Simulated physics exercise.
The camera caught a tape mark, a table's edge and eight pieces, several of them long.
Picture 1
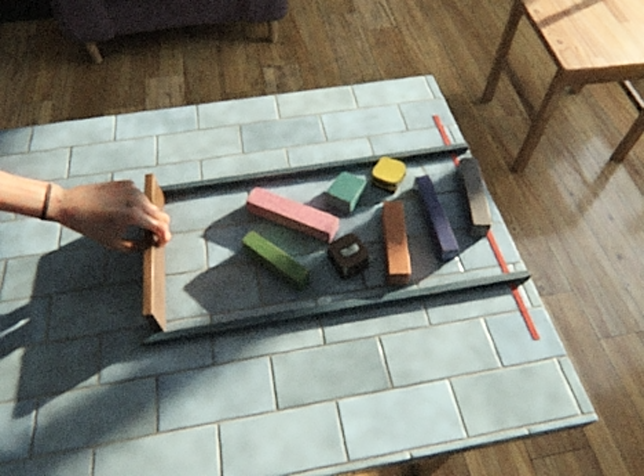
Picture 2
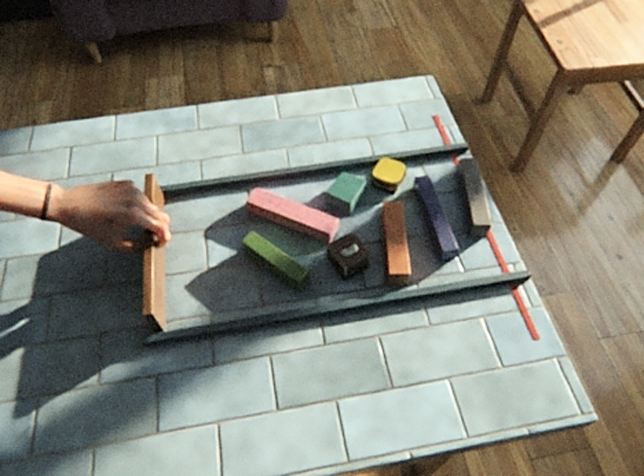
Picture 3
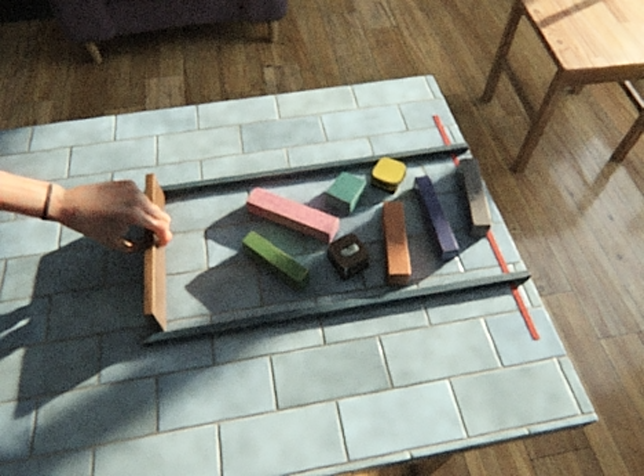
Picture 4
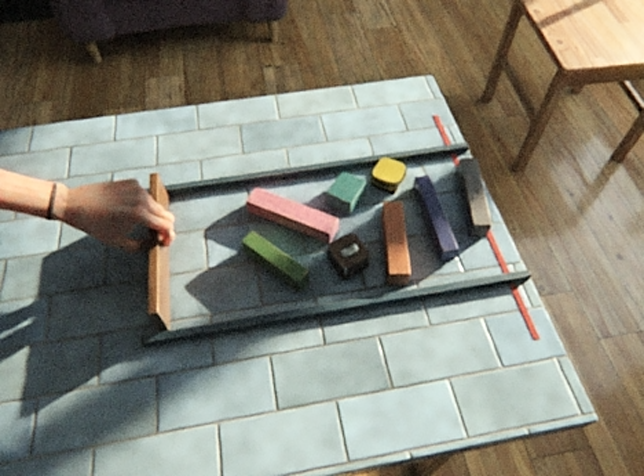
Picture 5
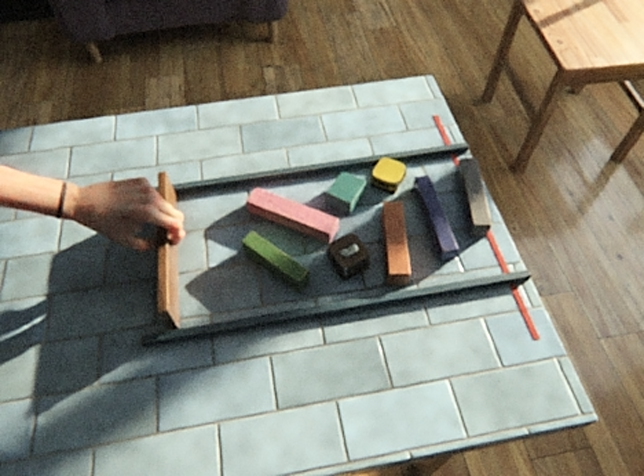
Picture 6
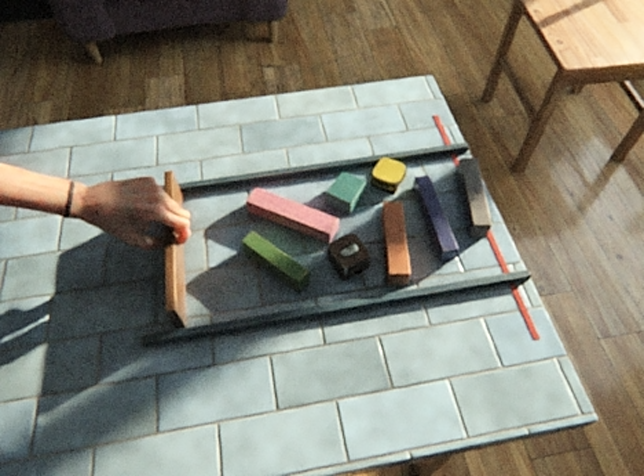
On a pale tiled tabletop above a wooden floor, a hand grips an upright wooden board between two dark rails, with eight colourful blocks and bars lying before it and a red tape line at right. The hand slides the board slightly rightward, while the pieces stay where they are.
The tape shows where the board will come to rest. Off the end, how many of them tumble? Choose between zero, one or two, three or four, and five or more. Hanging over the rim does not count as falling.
The count is five or more.
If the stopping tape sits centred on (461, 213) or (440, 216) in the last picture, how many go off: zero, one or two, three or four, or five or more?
First tape: Five or over; second tape: Either three or four.
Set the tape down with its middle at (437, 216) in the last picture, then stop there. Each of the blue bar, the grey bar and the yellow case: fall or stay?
The blue bar: It is gone. The grey bar: It is gone. The yellow case: It is gone.
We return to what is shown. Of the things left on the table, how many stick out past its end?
The number would be 0.
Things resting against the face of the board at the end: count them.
Contact count: 1.
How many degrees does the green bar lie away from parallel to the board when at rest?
About 0° out of line.
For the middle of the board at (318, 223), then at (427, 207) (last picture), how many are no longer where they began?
It comes to 4 for the first spot, 8 for the other.
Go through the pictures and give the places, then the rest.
The first frame shows grey bar (473, 196); blue bar (434, 216); yellow case (389, 176); board (154, 249); tape (479, 210).
The second frame shows blue bar (434, 216); turquoise block (346, 193).
The third frame shows yellow case (389, 176); brown case (348, 256).
The fourth frame shows grey bar (473, 196); board (159, 248).
The fifth frame shows blue bar (434, 216); green bar (275, 261).
The sixth frame shows grey bar (473, 196); blue bar (434, 216); yellow case (389, 176); board (175, 246); tape (479, 210).
Soon after, none off yet; grey bar at rest near (473, 196); blue bar at rest near (434, 216); yellow case at rest near (389, 176).
By the end, the number that fall off is five or more; fallen, pink bar, brown case, turquoise block, orange bar, yellow case, blue bar and grey bar.
